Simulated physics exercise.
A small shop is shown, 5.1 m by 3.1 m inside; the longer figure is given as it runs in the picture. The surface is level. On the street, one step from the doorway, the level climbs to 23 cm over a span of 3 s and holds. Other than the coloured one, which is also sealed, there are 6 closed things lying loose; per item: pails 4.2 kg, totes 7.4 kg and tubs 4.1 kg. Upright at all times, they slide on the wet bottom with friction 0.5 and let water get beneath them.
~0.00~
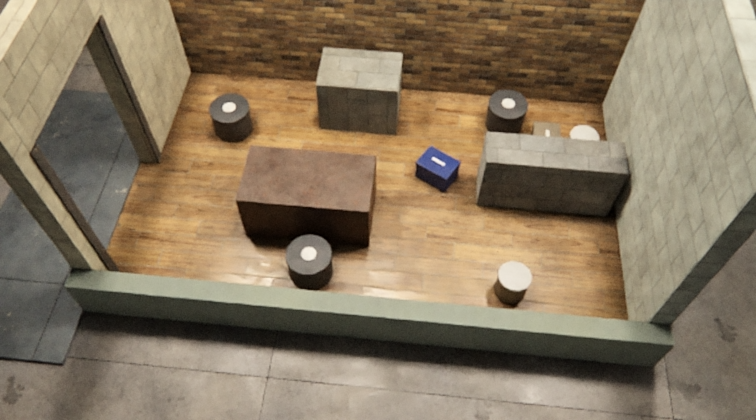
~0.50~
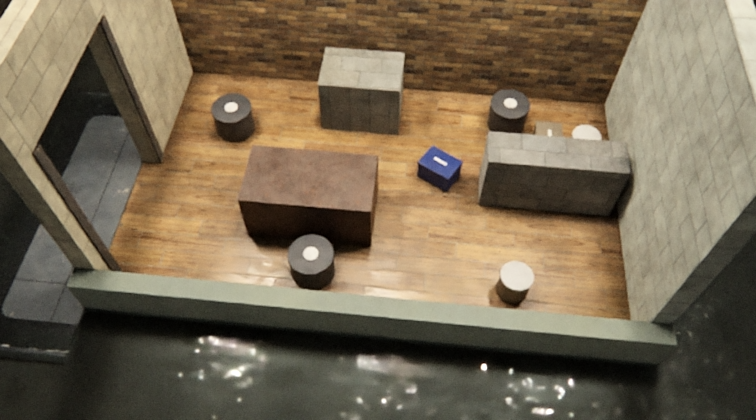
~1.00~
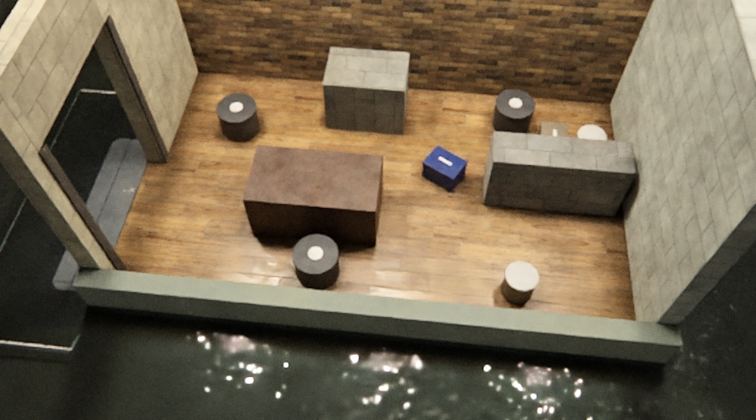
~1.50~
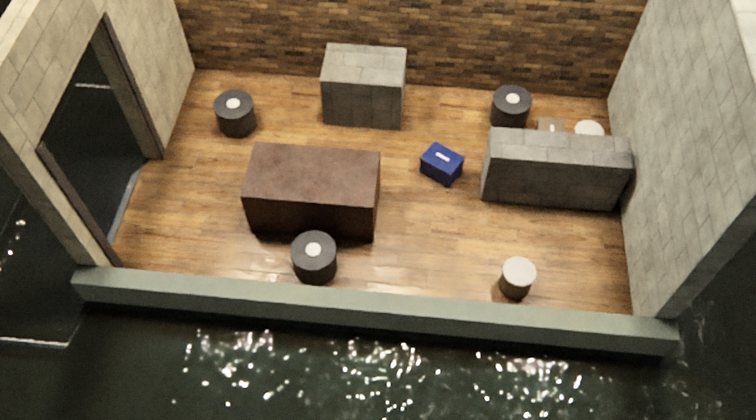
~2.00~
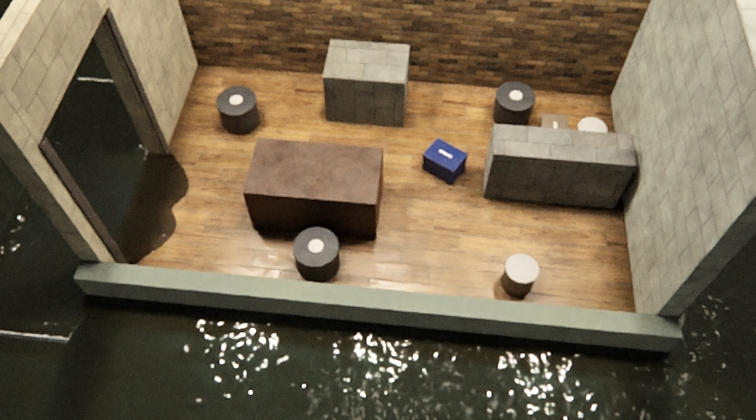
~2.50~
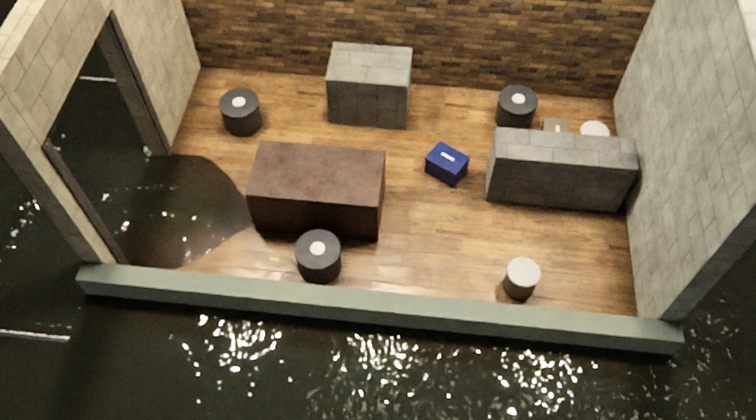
Dark water covers the ground outside a small shop, then spreads in through the doorway.
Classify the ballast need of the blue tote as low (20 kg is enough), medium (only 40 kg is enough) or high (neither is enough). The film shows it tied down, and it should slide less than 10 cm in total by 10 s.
Low.
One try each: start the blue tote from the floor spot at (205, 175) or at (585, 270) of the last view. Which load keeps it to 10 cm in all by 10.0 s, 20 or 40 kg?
At the first spot the heavier mass is required, at the second the heavier mass is required.
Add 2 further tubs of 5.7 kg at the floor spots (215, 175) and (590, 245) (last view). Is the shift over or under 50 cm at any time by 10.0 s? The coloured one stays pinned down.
In order: Above the mark, above the mark.
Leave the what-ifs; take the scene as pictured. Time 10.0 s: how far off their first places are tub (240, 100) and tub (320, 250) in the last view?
Respectively 50 and 150 centimetres.
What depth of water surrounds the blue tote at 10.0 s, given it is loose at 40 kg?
Depth: Approx. 9 cm.
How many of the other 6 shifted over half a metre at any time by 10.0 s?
I count 4 of them.
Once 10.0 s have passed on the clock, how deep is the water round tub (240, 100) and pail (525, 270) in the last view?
Some 11 cm at the first, some 18 cm at the second.
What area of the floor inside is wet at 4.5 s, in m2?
My estimate is roughly 7.0 m2.
After 3.5 s the blue tote would be 0 cm from its start with 20 kg and 0 cm from its start with 40 kg; 0 cm of water round it then.
After 4.5 s the blue tote would be 0 cm from its start with 20 kg and 0 cm from its start with 40 kg; 0 cm of water round it then.
After 7.0 s the blue tote would be 0 cm from its start with 20 kg and 0 cm from its start with 40 kg; 4 cm of water round it then.
After 10.0 s the blue tote would be 0 cm from its start with 20 kg and 0 cm from its start with 40 kg; 9 cm of water round it then.
